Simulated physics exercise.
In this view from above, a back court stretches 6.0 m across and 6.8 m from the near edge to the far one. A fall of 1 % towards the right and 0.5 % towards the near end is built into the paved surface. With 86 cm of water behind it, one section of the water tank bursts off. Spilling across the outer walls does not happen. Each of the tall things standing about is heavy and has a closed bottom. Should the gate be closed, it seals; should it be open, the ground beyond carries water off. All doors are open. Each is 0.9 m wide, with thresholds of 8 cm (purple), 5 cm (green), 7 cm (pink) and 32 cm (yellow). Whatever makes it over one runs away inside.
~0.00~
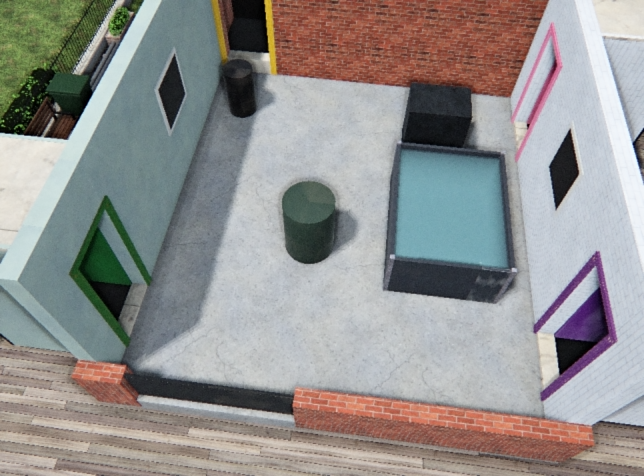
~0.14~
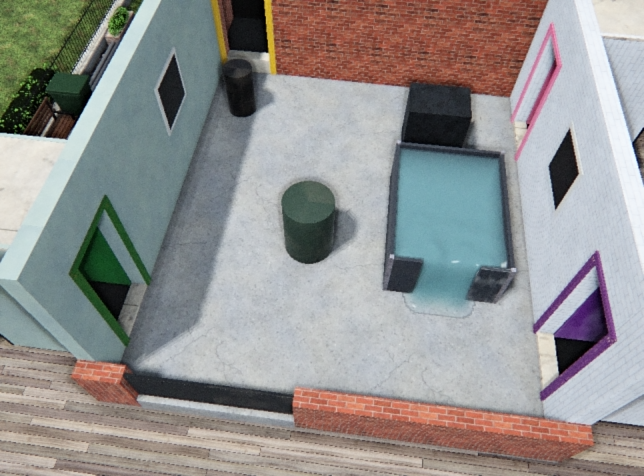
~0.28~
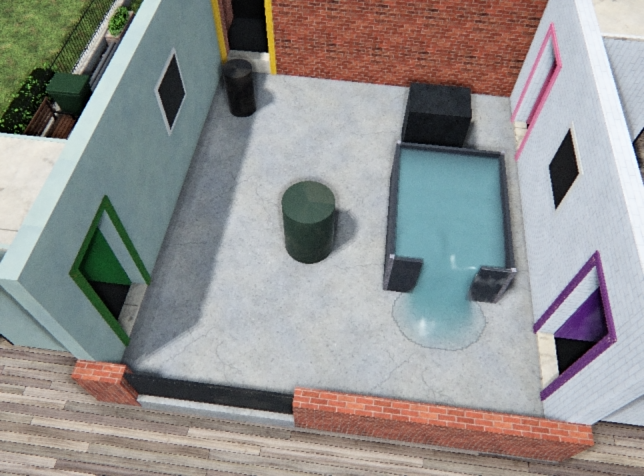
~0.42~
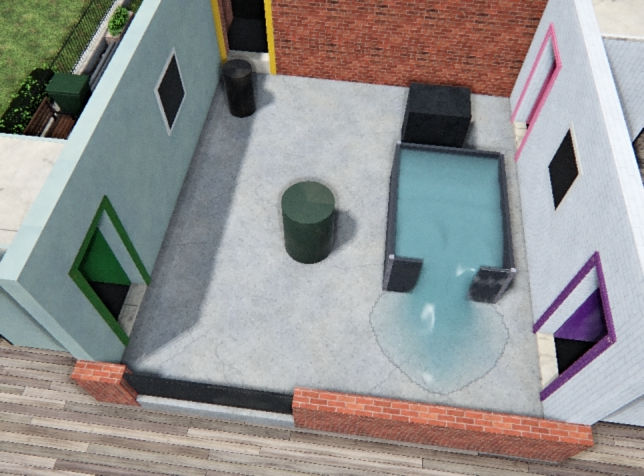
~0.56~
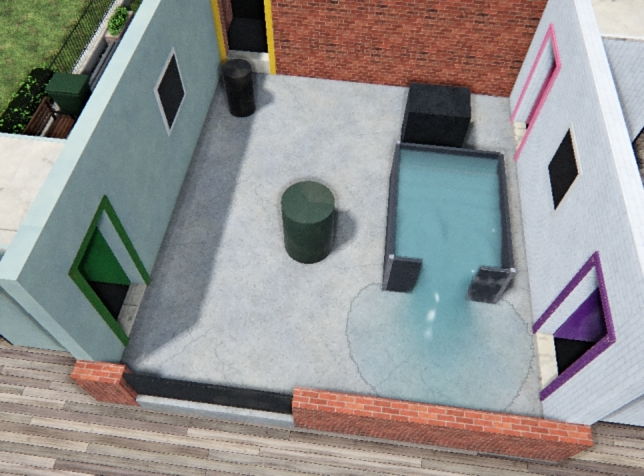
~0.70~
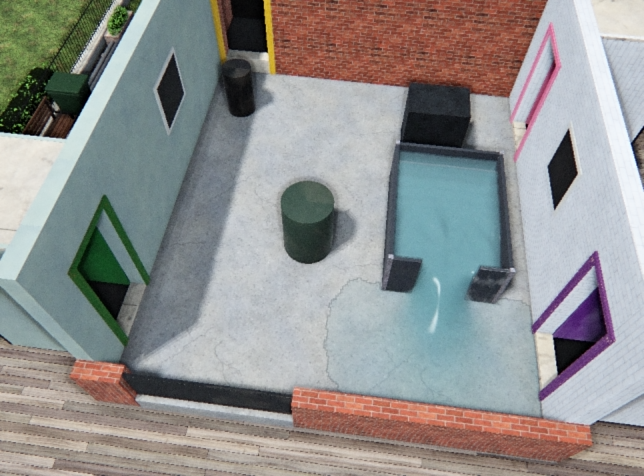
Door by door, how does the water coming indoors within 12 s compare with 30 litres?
Outcome: At the purple door the amount will climb above the limit. At the green door the amount will climb above the limit. At the pink door the amount will stay short of the limit. At the yellow door the amount will stay short of the limit.
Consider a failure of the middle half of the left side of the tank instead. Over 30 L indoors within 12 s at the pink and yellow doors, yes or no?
Pink: Exceeding the limit; yellow: Within the limit.
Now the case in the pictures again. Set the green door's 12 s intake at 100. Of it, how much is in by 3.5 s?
About 25 per cent.
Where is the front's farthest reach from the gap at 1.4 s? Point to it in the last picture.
About pixel (215, 393).
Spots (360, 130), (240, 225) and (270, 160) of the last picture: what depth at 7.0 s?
Approximately 2, 6 and 3 centimetres, going through them in turn.
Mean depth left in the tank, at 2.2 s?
Average depth: About 47 cm.
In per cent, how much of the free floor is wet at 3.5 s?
Roughly 45 percent.
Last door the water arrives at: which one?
Yellow.
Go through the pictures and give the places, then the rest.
The first picture shows still water, 86 cm deep, in the water tank at (450, 205).
In the second picture, the front is at (410, 300), 0.5 m from the gap at (443, 285); 0.2 m2 of floor is under water; 86 cm left at the back of the water tank.
In the third picture, water pours out at (443, 285) and has run 0.9 m, to (453, 346); typically 12 cm deep outside, 86 cm at the water tank's back.
In the fourth picture, water pours out at (442, 285) and has run 1.5 m, to (432, 387); typically 8 cm deep outside, 85 cm at the water tank's back.
In the fifth picture, the front is at a hidden place, 2.0 m from the gap at (442, 285); 4.0 m2 of floor is under water; 78 cm left at the back of the water tank.
In the sixth picture, water pours out at (441, 285) and has run 2.3 m, to a hidden place; typically 5 cm deep outside, 72 cm at the water tank's back.
After 1.4 s water covers 20 % of the floor and is deepest (57 cm) near (542, 436); purple door 19 cm at the sill, 9 L in, green door not reached, pink door not reached, yellow door not reached.
After 2.2 s water covers 25 % of the floor and is deepest (46 cm) near (528, 434); purple door 21 cm at the sill, 62 L in, green door not reached, pink door not reached, yellow door not reached.
After 3.5 s water covers 45 % of the floor and is deepest (28 cm) near (435, 409); purple door 21 cm at the sill, 159 L in, green door 18 cm at the sill, 68 L in, pink door 5 cm at the sill, 0 L in, yellow door not reached.
After 7.0 s water covers 85 % of the floor and is deepest (20 cm) near (542, 436); purple door 15 cm at the sill, 305 L in, green door 11 cm at the sill, 221 L in, pink door 5 cm at the sill, 0 L in, yellow door 6 cm at the sill, 0 L in.
After 12.0 s water covers 100 % of the floor and is deepest (12 cm) near (463, 96); purple door 8 cm at the sill, 343 L in, green door 5 cm at the sill, 267 L in, pink door 7 cm at the sill, 4 L in, yellow door 5 cm at the sill, 0 L in.
